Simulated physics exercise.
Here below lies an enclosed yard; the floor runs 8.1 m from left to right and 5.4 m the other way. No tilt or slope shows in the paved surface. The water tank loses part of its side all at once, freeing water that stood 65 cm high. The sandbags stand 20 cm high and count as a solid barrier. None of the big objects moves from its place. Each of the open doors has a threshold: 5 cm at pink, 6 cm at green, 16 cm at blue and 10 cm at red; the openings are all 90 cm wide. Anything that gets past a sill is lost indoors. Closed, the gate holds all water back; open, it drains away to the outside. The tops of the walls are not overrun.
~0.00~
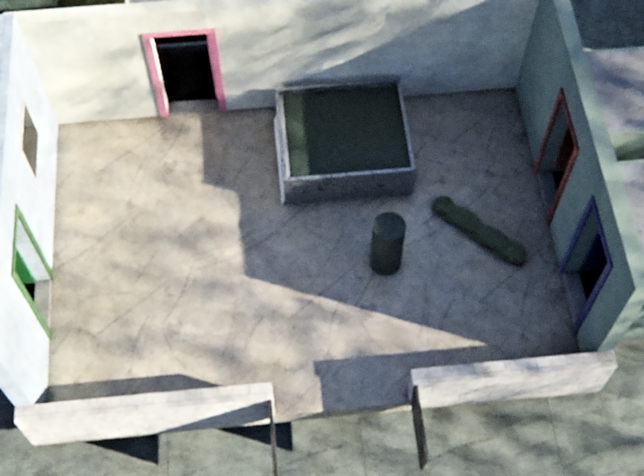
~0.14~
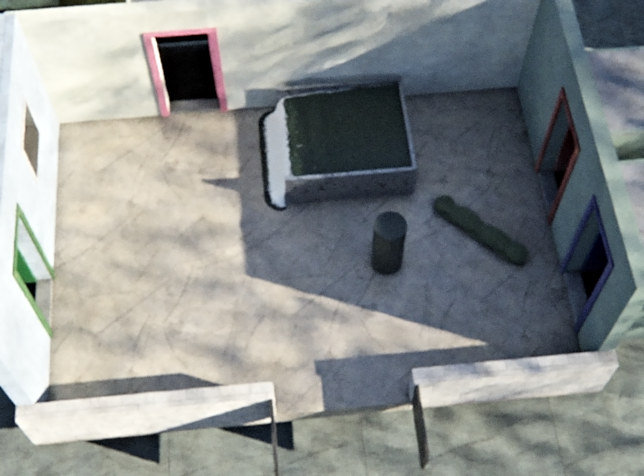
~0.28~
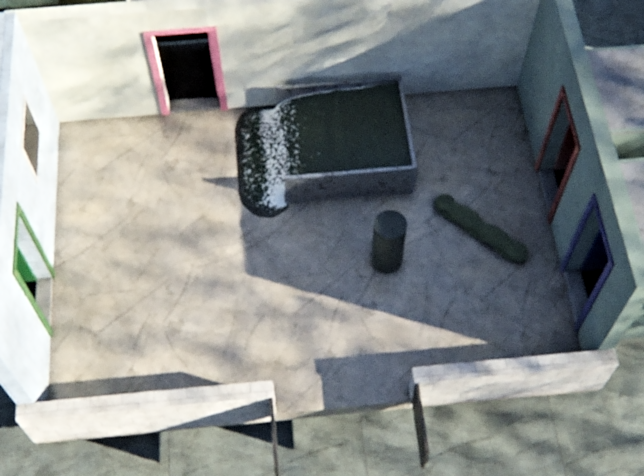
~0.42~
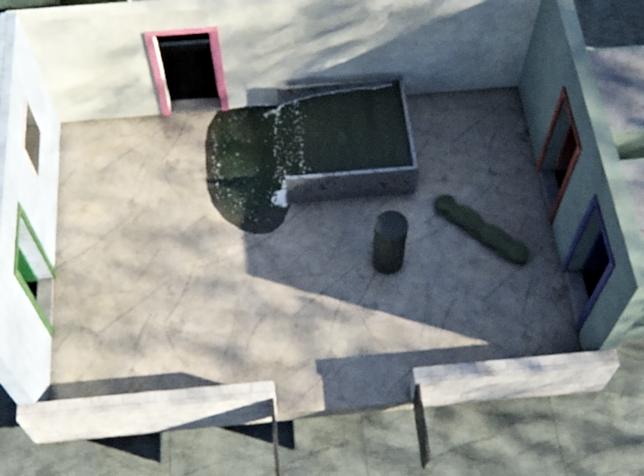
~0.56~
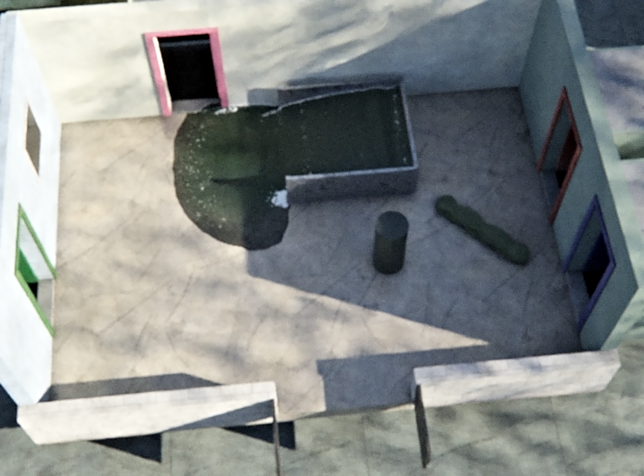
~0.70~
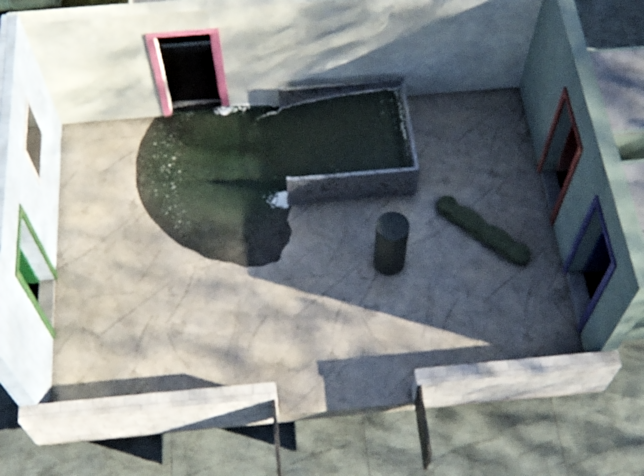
Dark green water bursting from the left side of a raised tank and spreading in a widening pool across a walled courtyard floor.
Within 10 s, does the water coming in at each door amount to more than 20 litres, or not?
Result: The pink door tops the limit; the green door tops the limit; the blue door never tops the limit; the red door never tops the limit.
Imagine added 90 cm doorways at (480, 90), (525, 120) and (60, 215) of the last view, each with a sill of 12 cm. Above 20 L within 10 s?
The first one doesn't reach it, the second one doesn't reach it, and the third one exceeds it.
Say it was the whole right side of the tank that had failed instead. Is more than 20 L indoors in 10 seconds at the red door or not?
Against that limit: Red beyond it.
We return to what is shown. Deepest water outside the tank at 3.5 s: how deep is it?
Around 28 centimetres.
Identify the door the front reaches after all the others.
The red door.
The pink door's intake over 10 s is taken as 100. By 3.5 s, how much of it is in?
Roughly 65 percent is in by then.
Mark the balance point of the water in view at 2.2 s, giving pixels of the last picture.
The water's centre sits at about (213, 177).
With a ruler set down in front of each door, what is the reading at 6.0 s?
Centimetres: Pink 10 / green 7 / blue 0 / red 0.
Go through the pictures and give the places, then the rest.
The first picture shows the water tank at (343, 131) is whole and still, 65 cm deep.
In the second picture, the front is at (283, 207), 1.0 m from the gap at (285, 149); 0.4 m2 of floor is under water; 65 cm left at the back of the water tank.
In the third picture, water pours out at (285, 150) and has run 1.2 m, to (258, 211); typically 12 cm deep outside, 65 cm at the water tank's back.
In the fourth picture, water pours out at (286, 151) and has run 1.5 m, to (230, 217); typically 10 cm deep outside, 65 cm at the water tank's back.
In the fifth picture, the front is at (190, 212), 1.9 m from the gap at (287, 152); 4.1 m2 of floor is under water; 60 cm left at the back of the water tank.
In the sixth picture, the front is at (143, 186), 2.5 m from the gap at (287, 153); 5.9 m2 of floor is under water; 54 cm left at the back of the water tank.
After 1.4 s water covers 30 % of the floor and is deepest (36 cm) near (62, 140); pink door 13 cm at the sill, 9 L in, green door not reached, blue door not reached, red door not reached.
After 2.2 s water covers 35 % of the floor and is deepest (42 cm) near (72, 139); pink door 13 cm at the sill, 38 L in, green door 15 cm at the sill, 2 L in, blue door not reached, red door not reached.
After 3.5 s water covers 40 % of the floor and is deepest (28 cm) near (51, 421); pink door 9 cm at the sill, 68 L in, green door 13 cm at the sill, 41 L in, blue door not reached, red door not reached.
After 6.0 s water covers 65 % of the floor and is deepest (17 cm) near (51, 421); pink door 10 cm at the sill, 94 L in, green door 7 cm at the sill, 62 L in, blue door not reached, red door not reached.
After 10.0 s water covers 85 % of the floor and is deepest (14 cm) near (581, 371); pink door 4 cm at the sill, 110 L in, green door 7 cm at the sill, 86 L in, blue door 10 cm at the sill, 0 L in, red door 3 cm at the sill, 0 L in.
